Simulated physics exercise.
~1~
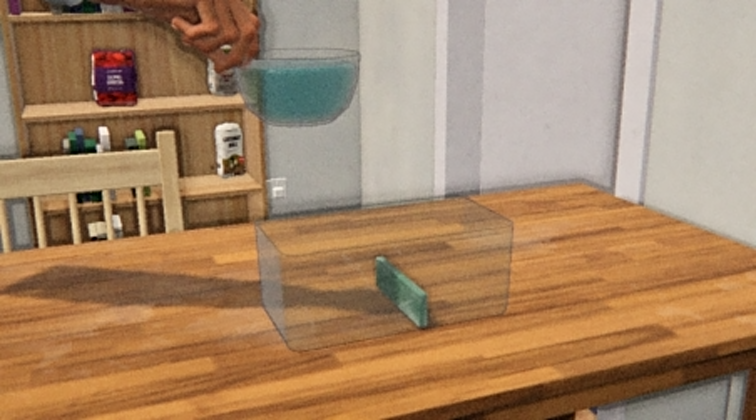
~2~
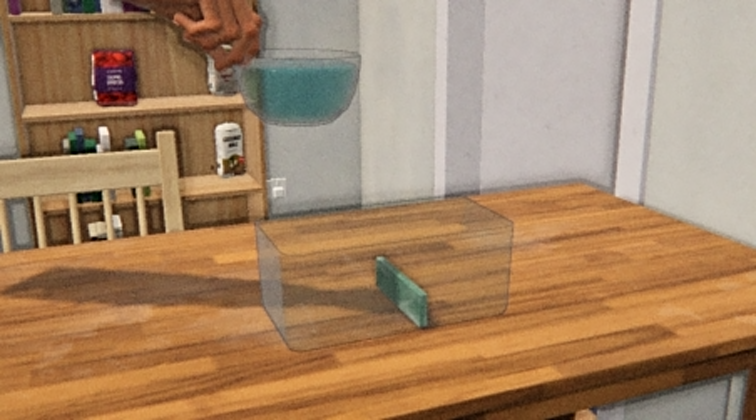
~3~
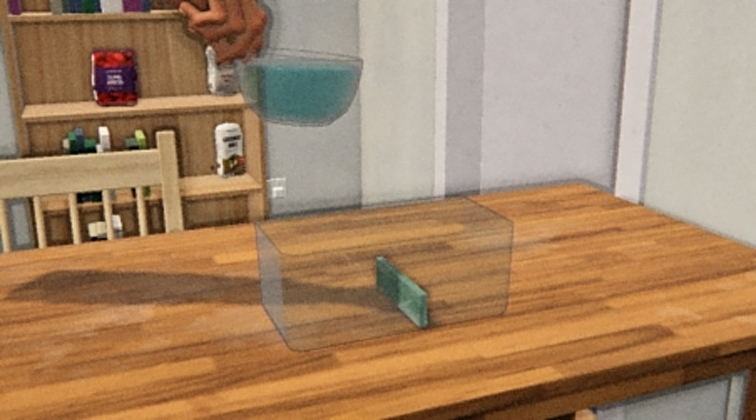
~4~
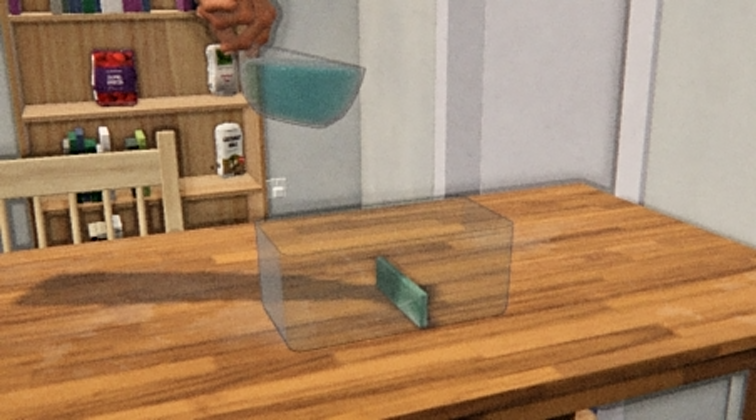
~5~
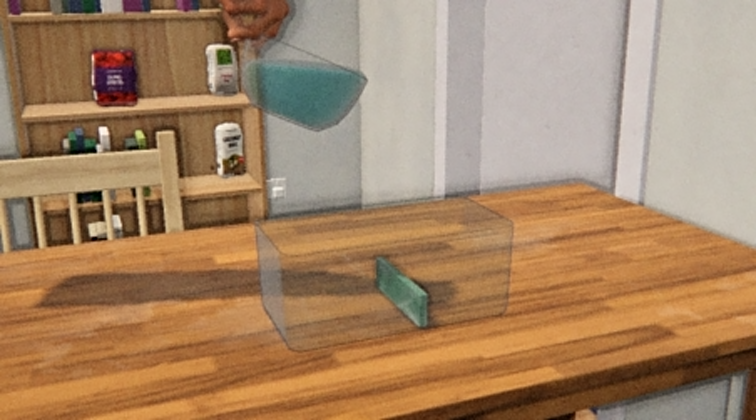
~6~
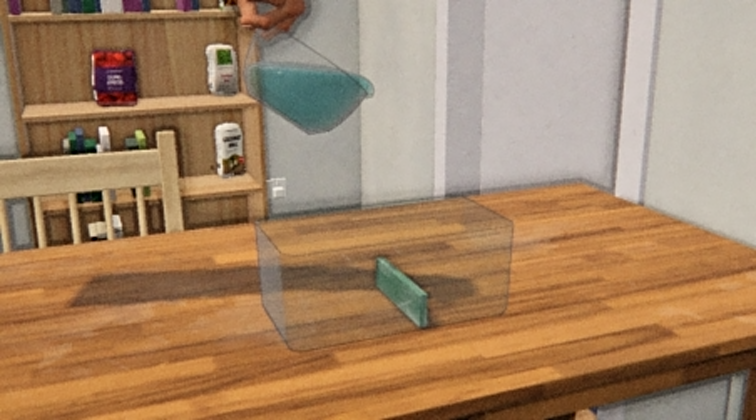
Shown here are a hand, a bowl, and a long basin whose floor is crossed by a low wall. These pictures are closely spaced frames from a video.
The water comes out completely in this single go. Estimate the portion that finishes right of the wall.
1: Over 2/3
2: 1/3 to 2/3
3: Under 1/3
2, 1/3 to 2/3.
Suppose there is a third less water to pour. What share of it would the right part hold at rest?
The share comes to roughly 35 per cent.
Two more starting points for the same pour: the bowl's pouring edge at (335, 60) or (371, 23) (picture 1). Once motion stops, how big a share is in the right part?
Try one: 25 %; try two: 60 %.
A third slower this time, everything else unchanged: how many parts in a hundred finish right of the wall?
Near 65 in a hundred.
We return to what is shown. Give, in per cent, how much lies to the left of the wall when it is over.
Close to 50 in a hundred.
A moment on, the bowl is tipped right over and 14 per cent is still to pour, 3 is left of the wall and 28 right of it.
Next, the bowl is tipped right over and 0 per cent is still to pour, 40 is left of the wall and 50 right of it.
Then the bowl is tipped right over and 0 per cent is still to pour, 49 is left of the wall and 46 right of it.
Later the bowl is tipped right over and 0 per cent is still to pour, 51 is left of the wall and 46 right of it.
Finally, 51 per cent lies left of the wall, 46 right of it and 3 outside.
